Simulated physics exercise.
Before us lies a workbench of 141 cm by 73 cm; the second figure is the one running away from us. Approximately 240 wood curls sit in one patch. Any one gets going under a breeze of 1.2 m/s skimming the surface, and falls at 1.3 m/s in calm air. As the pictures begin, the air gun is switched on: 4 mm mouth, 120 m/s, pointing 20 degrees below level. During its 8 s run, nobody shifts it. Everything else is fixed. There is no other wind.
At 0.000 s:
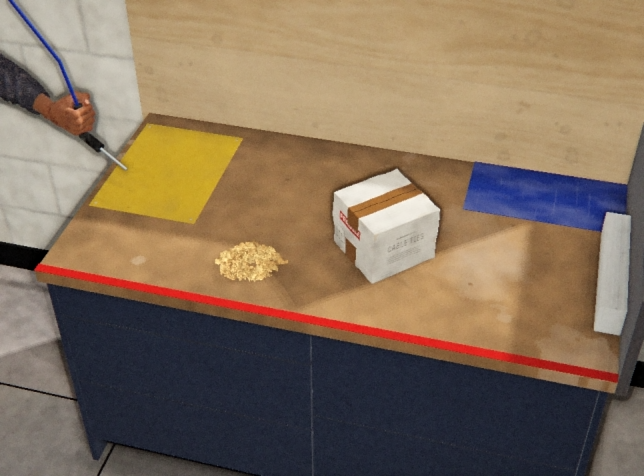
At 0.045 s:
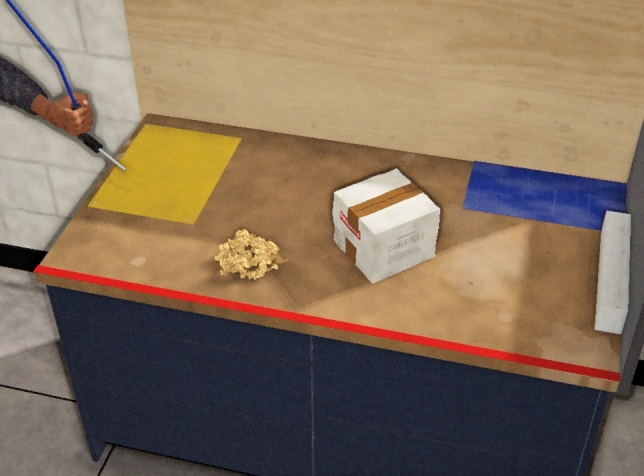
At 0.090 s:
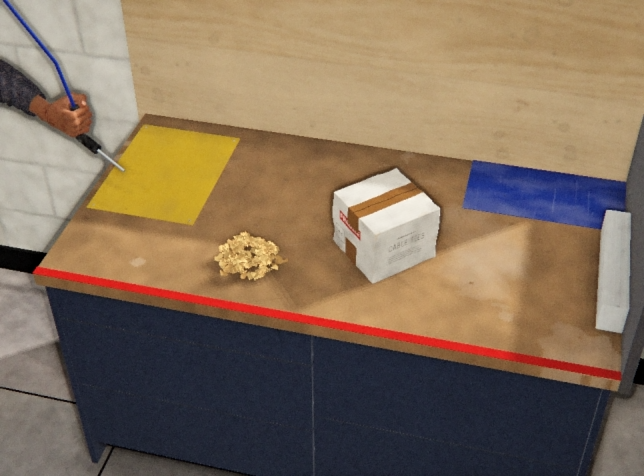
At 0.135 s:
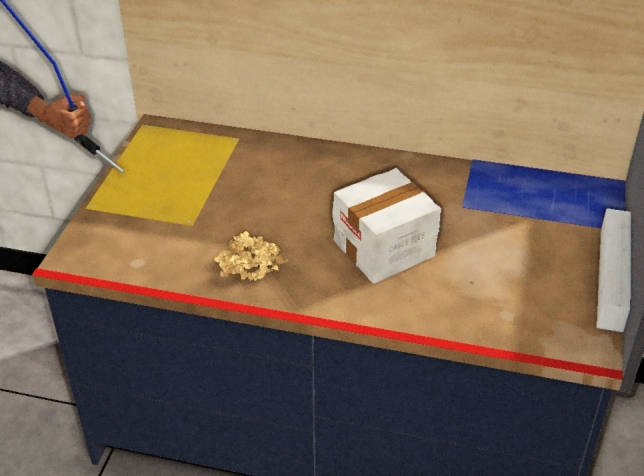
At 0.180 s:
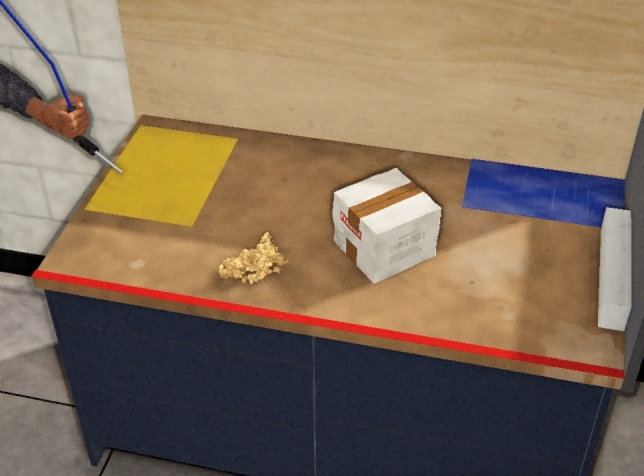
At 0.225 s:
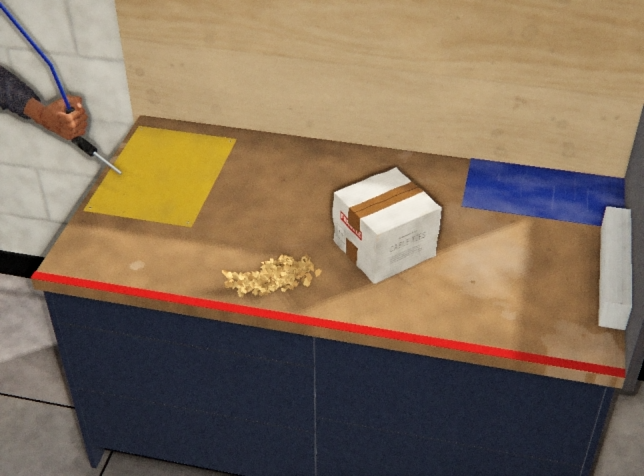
In this clip, a hand holds an air gun over a yellow sheet on a workbench while a patch of wood curls, beside a taped box, at first stays in place, then shifts and spreads to the right.
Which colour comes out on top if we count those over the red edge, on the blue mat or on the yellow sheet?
Red.
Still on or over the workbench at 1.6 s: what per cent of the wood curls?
About 5 per cent remain.
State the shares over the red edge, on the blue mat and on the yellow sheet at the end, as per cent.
I'd estimate around 100 per cent at red, 0 per cent at blue and 0 per cent at yellow.
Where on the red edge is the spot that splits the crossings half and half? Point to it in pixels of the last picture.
Median crossing point, approx. (343, 331).
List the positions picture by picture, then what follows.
The middle of the wood curls is near (247, 260), none has stirred yet and the mouth of the air gun is at (127, 170), in the first picture.
The middle of the wood curls is near (247, 255), none has stirred yet, the yellow sheet is centred on (168, 171), the blue mat is centred on (546, 196) and the red edge is centred on (309, 324), in the second picture.
The middle of the wood curls is near (246, 255), none has stirred yet, the top of a box is at (386, 199) and the top of a plank is at (617, 256), in the third picture.
The middle of the wood curls is near (247, 256) and none has stirred yet, in the fourth picture.
The middle of the wood curls is near (251, 263), the farthest in sight from the air gun is at (268, 273) and about 35 % have left their places, in the fifth picture.
The middle of the wood curls is near (275, 278), the farthest in sight from the air gun is at (319, 273) and about 95 % have left their places, in the sixth picture.
After 1.6 s the count stands so, 0 % are on the yellow sheet, 0 % on the blue mat and 95 % over the red edge.
After 2.6 s the count stands so, 0 % are on the yellow sheet, 0 % on the blue mat and 95 % over the red edge.
After 4.4 s the count stands so, 0 % are on the yellow sheet, 0 % on the blue mat and 95 % over the red edge.
After 8.0 s, at the end, 0 % are on the yellow sheet, 0 % on the blue mat and 95 % over the red edge.
